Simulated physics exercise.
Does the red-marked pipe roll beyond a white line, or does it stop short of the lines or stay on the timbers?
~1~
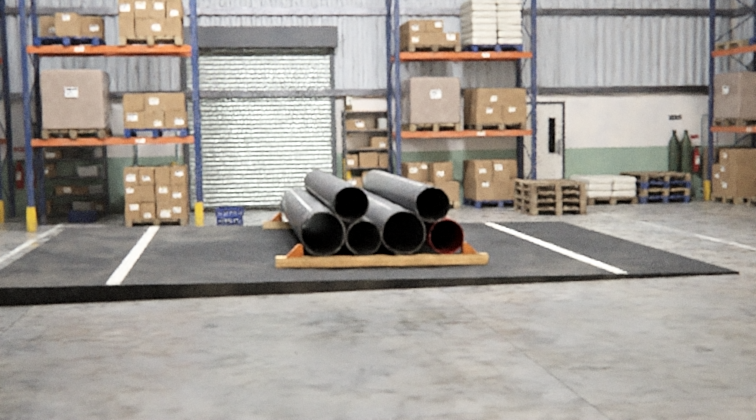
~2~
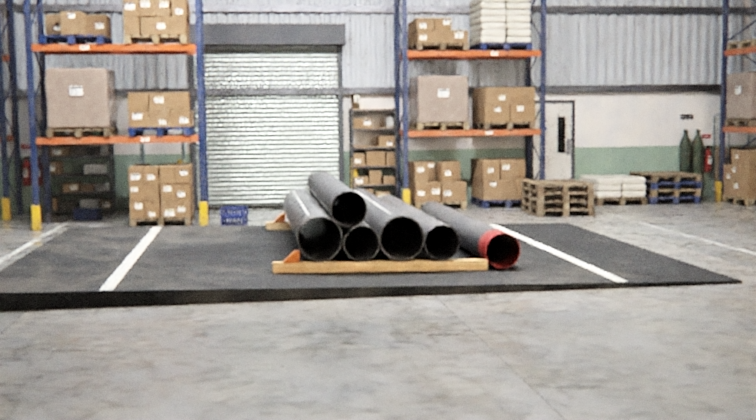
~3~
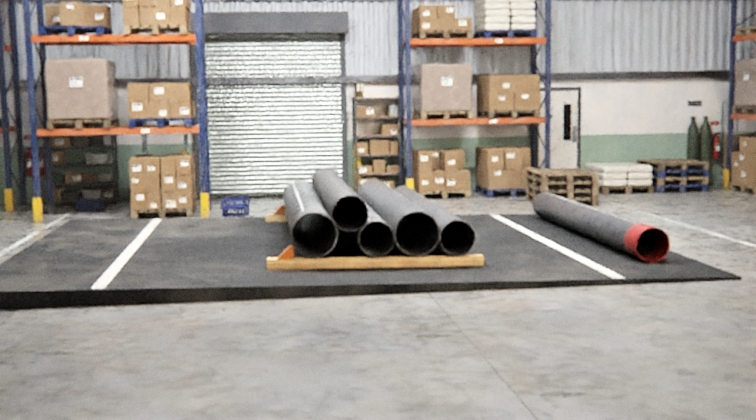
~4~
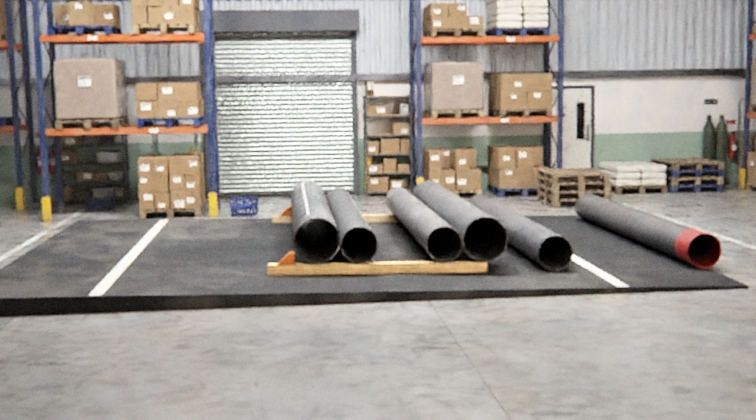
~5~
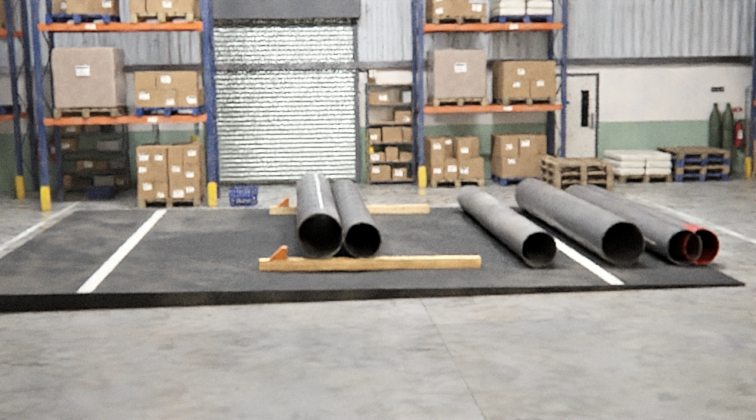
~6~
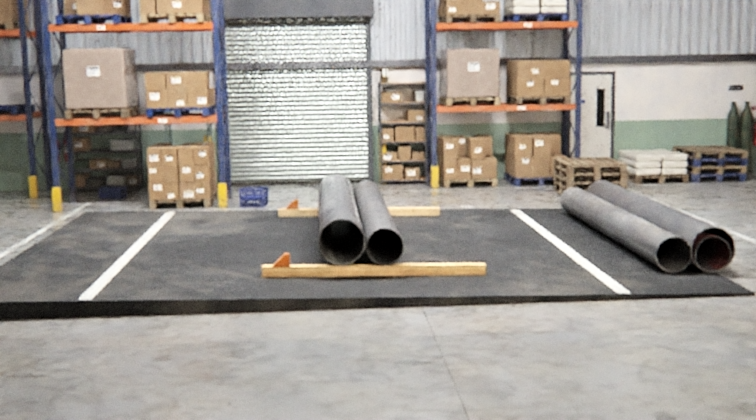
The red-marked pipe rolls off to the right and finishes beyond the right white line.
Stacked pipes roll off their timbers to the right, leaving two behind on the bearers.
